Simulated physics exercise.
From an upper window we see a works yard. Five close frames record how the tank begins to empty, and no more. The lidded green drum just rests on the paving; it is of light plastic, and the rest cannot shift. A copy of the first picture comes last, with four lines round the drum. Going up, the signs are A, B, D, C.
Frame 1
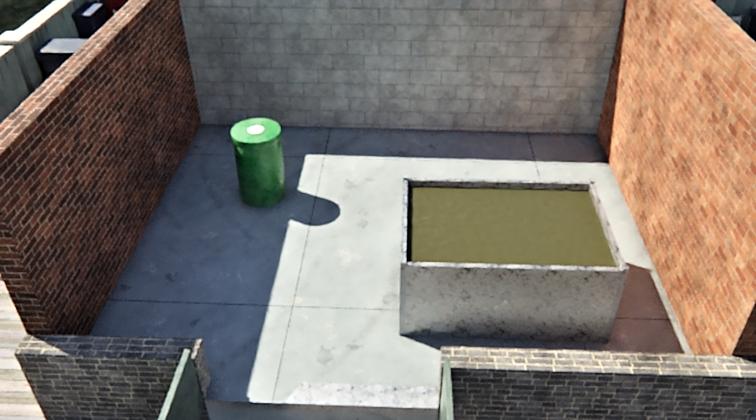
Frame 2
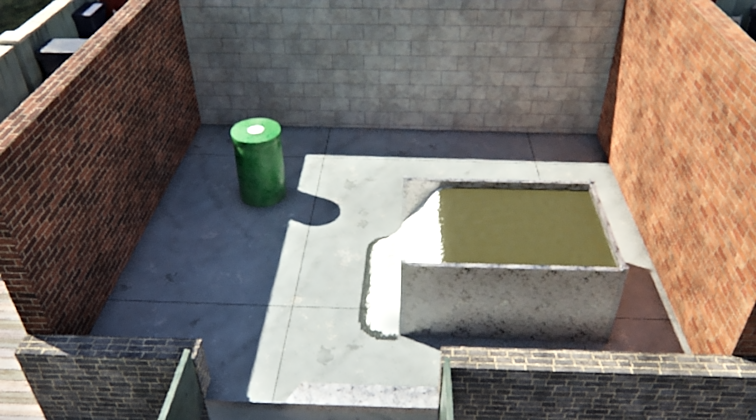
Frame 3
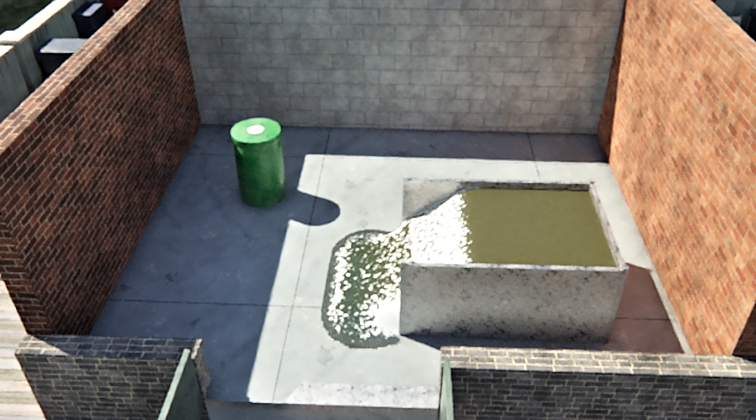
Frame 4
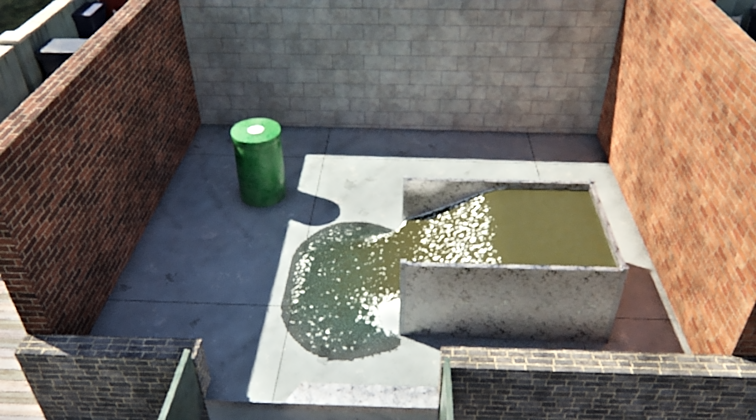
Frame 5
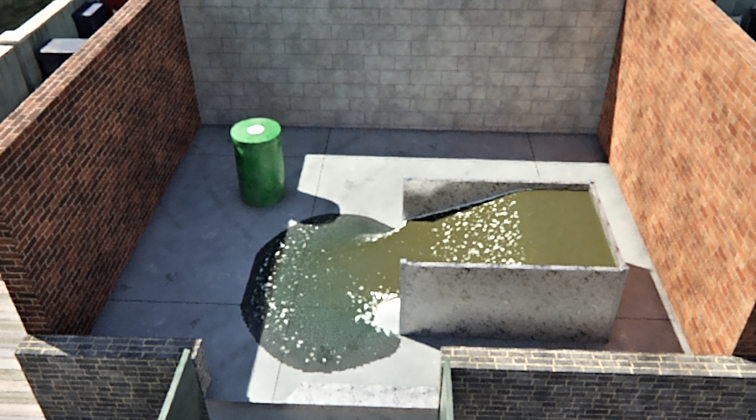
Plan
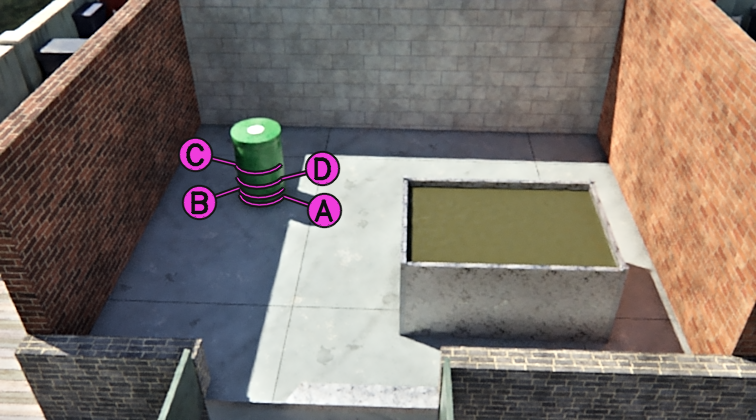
At first, a full concrete tank of murky green-brown water stands in a brick-walled yard, with a green drum to its left. Then the tank's left side opens and water pours out in a pale, foamy rush, spreading leftward across the paving in a widening, speckled pool while the drum stays still.
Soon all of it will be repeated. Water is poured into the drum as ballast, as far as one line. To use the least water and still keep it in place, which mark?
Use line D.
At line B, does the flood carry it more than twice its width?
No.
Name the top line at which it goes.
Line B.
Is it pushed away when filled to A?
Yes.
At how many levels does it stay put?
Two of the four.
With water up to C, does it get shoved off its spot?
No, not at all.
On the marked copy, A at (259, 204); B at (258, 197); C at (254, 173); D at (256, 187); from the bottom up A, B, D, C.
With A, it is pushed about 5 times its own width away.
With B, it is pushed about its own width away.
With C, it does not move.
With D, it does not move.
